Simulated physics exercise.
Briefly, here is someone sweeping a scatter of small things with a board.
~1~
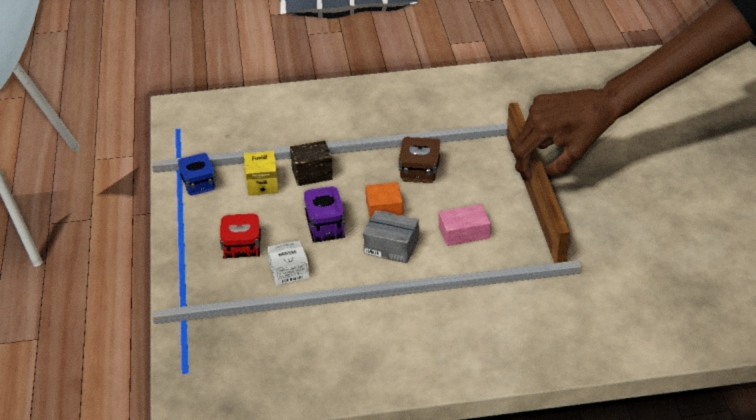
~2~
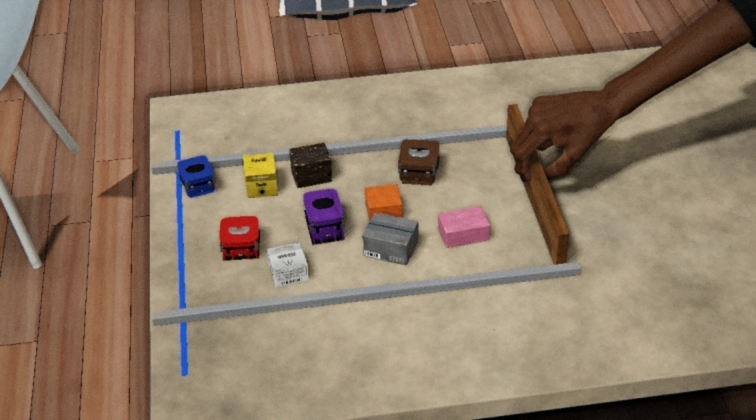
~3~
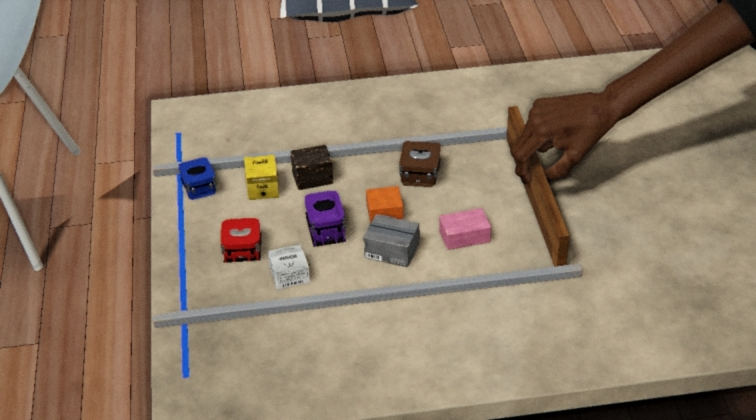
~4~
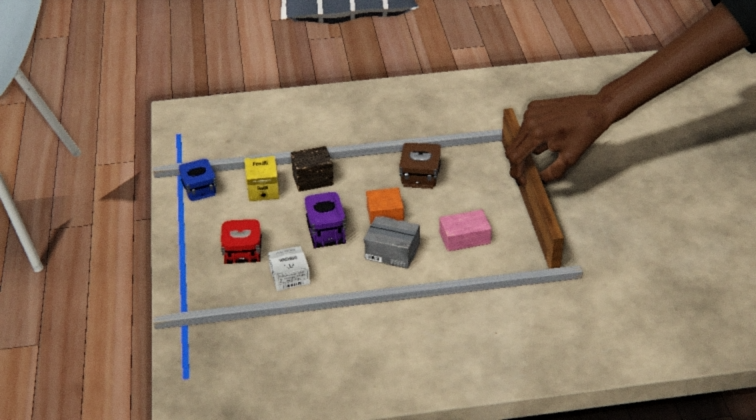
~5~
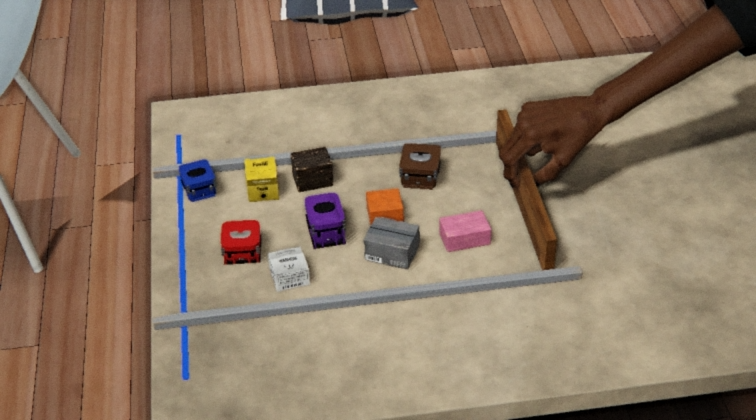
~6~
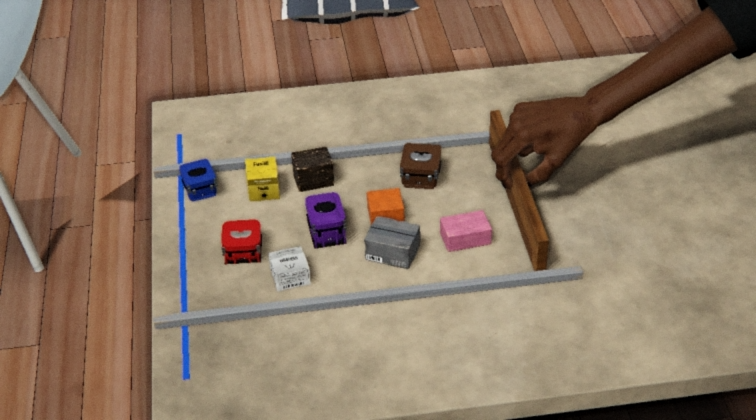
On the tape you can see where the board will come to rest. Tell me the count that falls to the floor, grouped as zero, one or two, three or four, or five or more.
The count is five or more.
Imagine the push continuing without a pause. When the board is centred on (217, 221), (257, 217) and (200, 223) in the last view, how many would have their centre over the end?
That makes 4, 1, 6.
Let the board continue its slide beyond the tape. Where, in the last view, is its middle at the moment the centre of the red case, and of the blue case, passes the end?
Red case over the end: About (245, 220). Blue case over the end: About (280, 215).
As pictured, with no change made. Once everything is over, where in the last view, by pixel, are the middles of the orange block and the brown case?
Reading them off: First (164, 232); then (161, 197).
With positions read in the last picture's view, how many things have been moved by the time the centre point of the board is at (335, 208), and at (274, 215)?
The number moved is 9 and then 10.
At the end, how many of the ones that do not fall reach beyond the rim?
4, I think.
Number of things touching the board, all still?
In total, 4.
Soon after, none off yet; blue case at rest near (199, 181); red case at rest near (242, 242); yellow box at rest near (262, 179).
Then, none off yet; blue case moving near (194, 181); red case moved a little near (226, 244); yellow box moved about its own width near (225, 183).
Further on, one off so far; blue case falling; red case tipped a little near (143, 261); yellow box tipped a little near (136, 195).
At rest, the number that fall off is five or more; fallen, purple case, black block, white box, yellow box, red case and blue case.
